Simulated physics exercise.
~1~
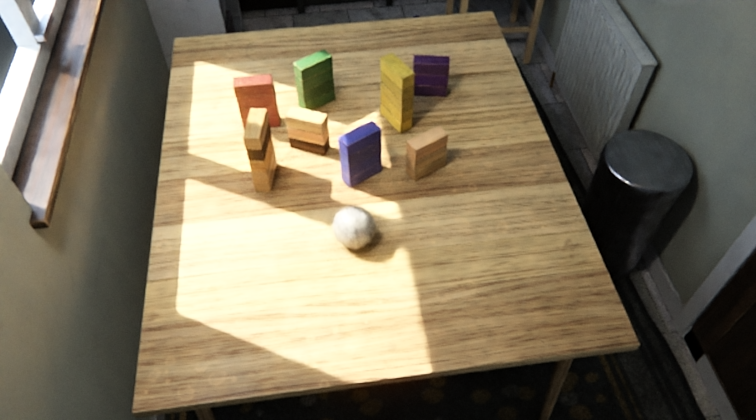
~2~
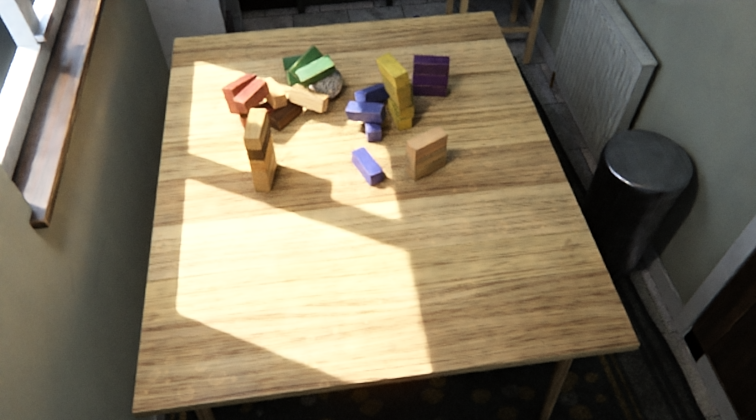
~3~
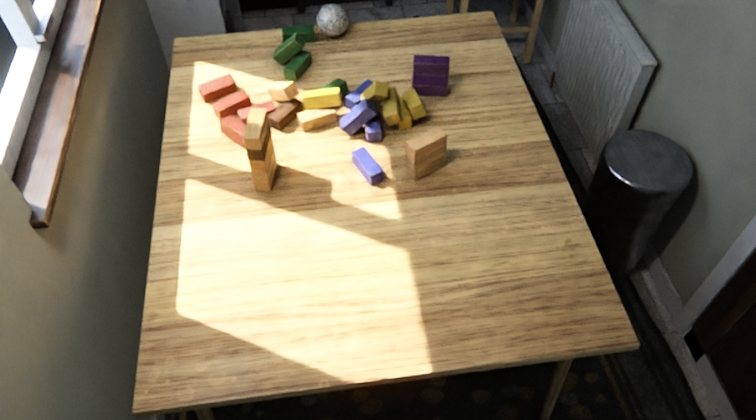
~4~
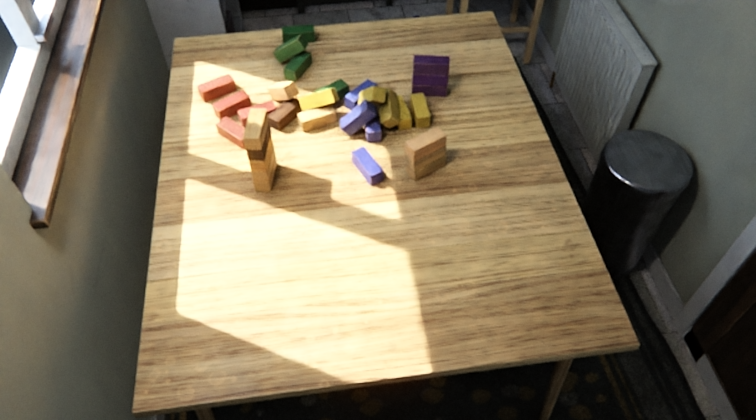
On a wooden table dotted with small towers of colored blocks, a stone ball rolled away from the viewer, scattering the blue, green, red and yellow blocks before leaving sight, while the purple tower at the back right stayed standing.
